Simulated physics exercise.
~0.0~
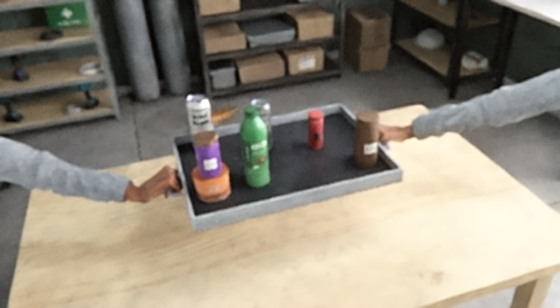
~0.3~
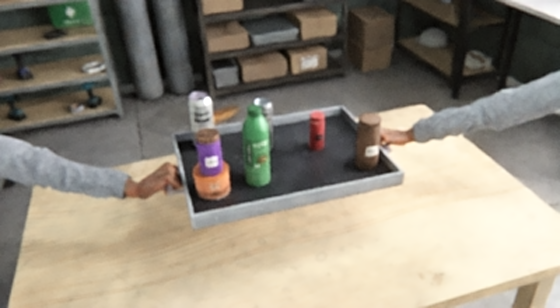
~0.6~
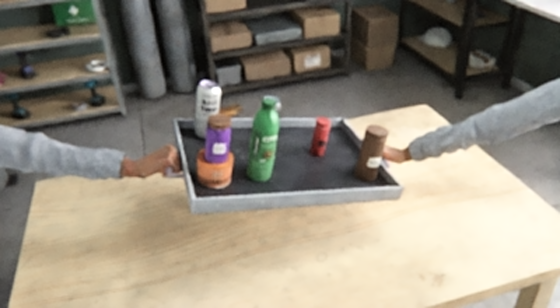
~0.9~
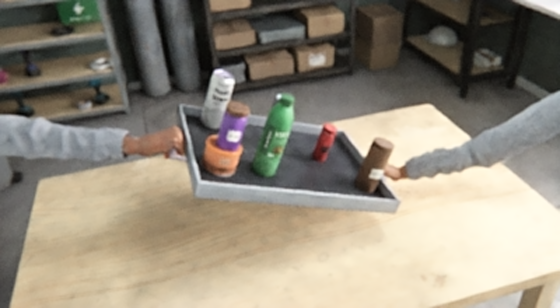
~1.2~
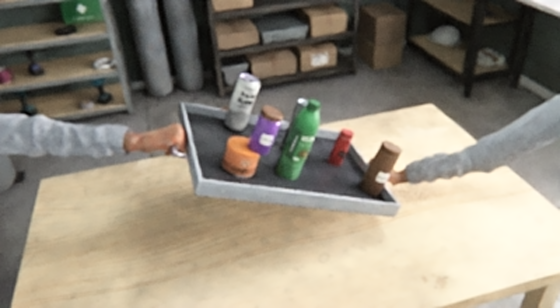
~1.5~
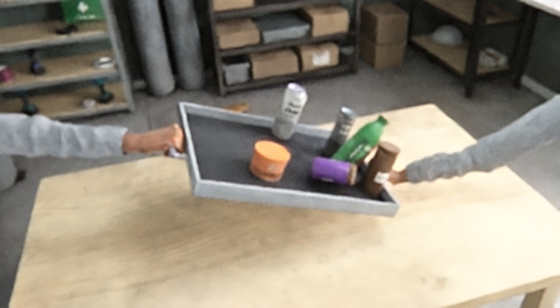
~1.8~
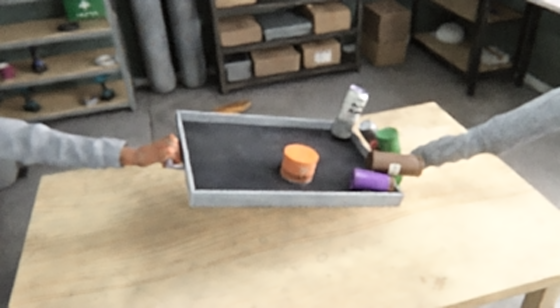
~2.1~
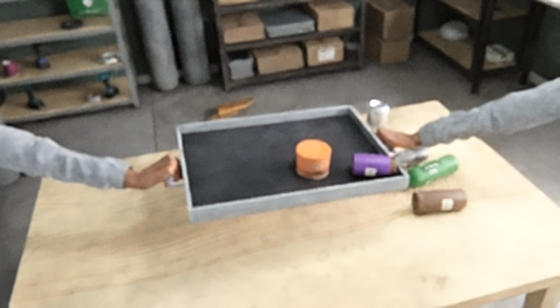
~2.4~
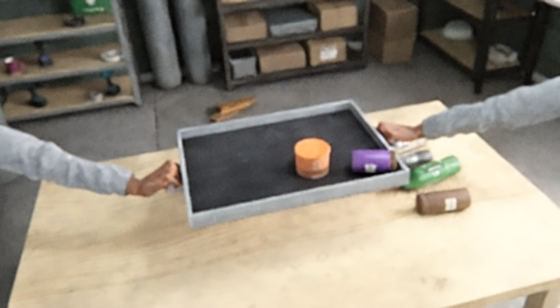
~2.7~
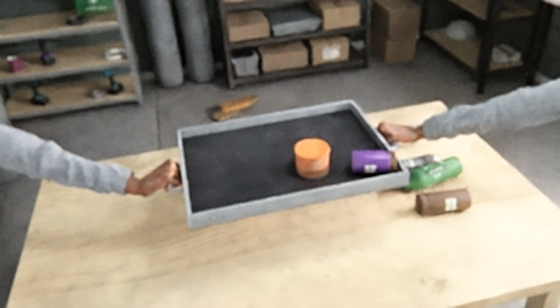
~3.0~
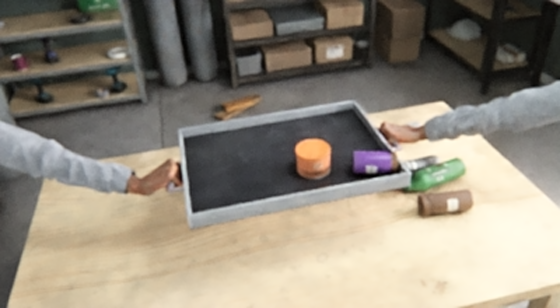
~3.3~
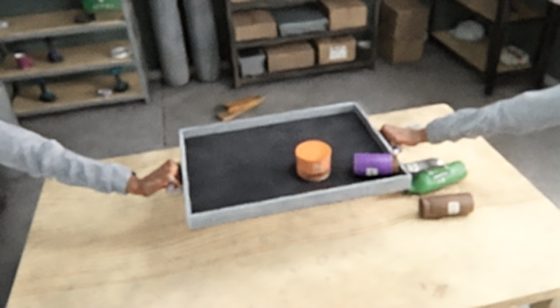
Above a workshop table, two hands tilting a tray rightward, bottles and cans toppling off, orange tub and purple jar staying aboard.
